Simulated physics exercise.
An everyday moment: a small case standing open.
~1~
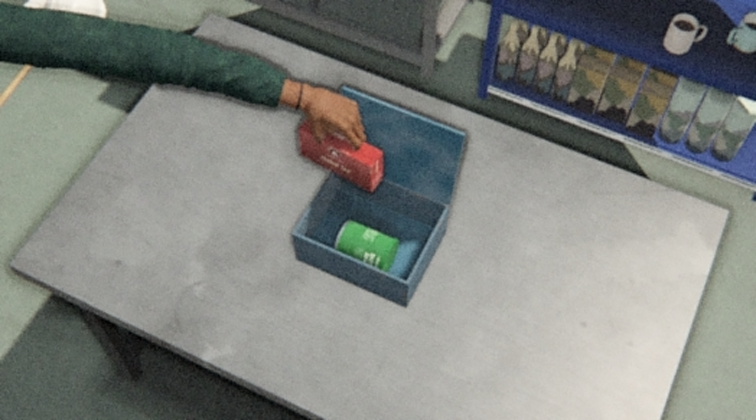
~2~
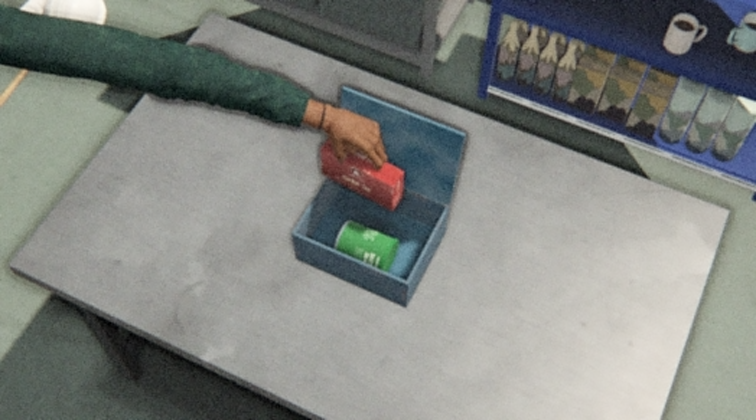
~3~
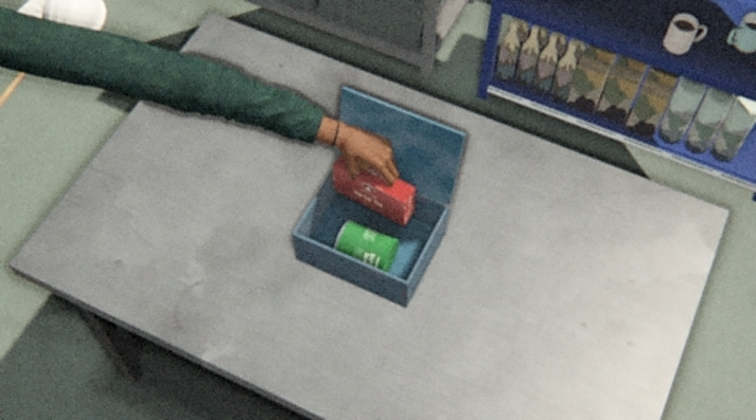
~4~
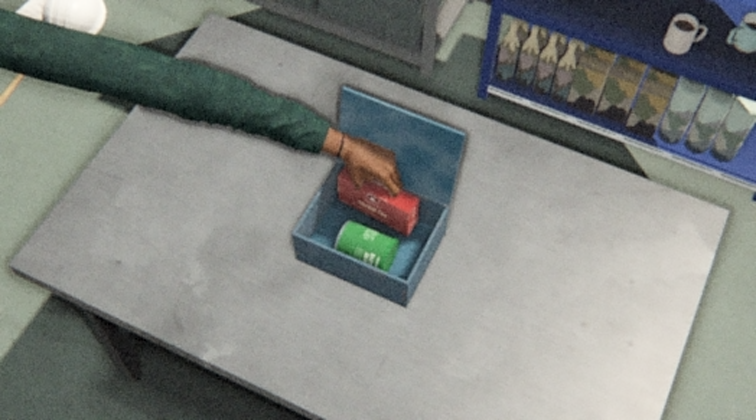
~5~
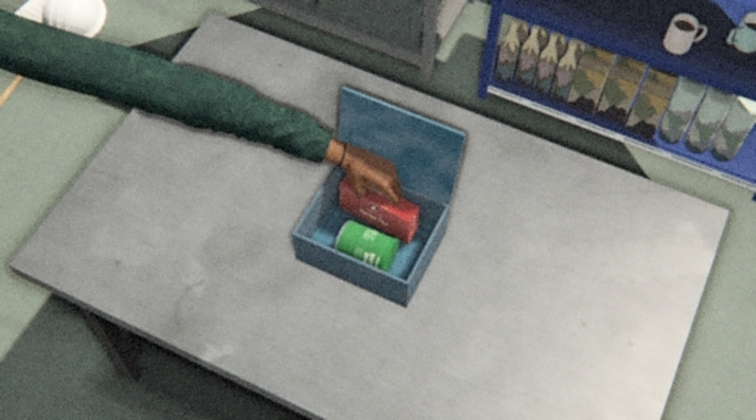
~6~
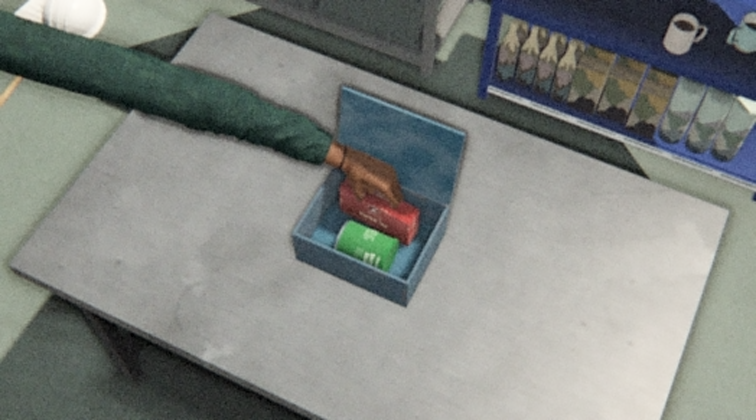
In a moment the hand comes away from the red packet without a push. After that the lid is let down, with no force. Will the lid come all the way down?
Here the lid closes.
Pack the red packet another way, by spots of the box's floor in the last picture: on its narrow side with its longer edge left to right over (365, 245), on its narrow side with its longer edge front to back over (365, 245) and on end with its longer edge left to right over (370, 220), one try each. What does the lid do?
First, it closes; second, it stays ajar; third, it stays ajar.
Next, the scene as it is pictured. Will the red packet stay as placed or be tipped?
It keeps its pose.
Then, 1.40 s on from there, lid 70° above the rim.
Then, 2.00 s on from there, lid 28° above the rim.
In the end, lid shut; both unmoved. At the end, from the last picture's camera, red packet near (379, 210).
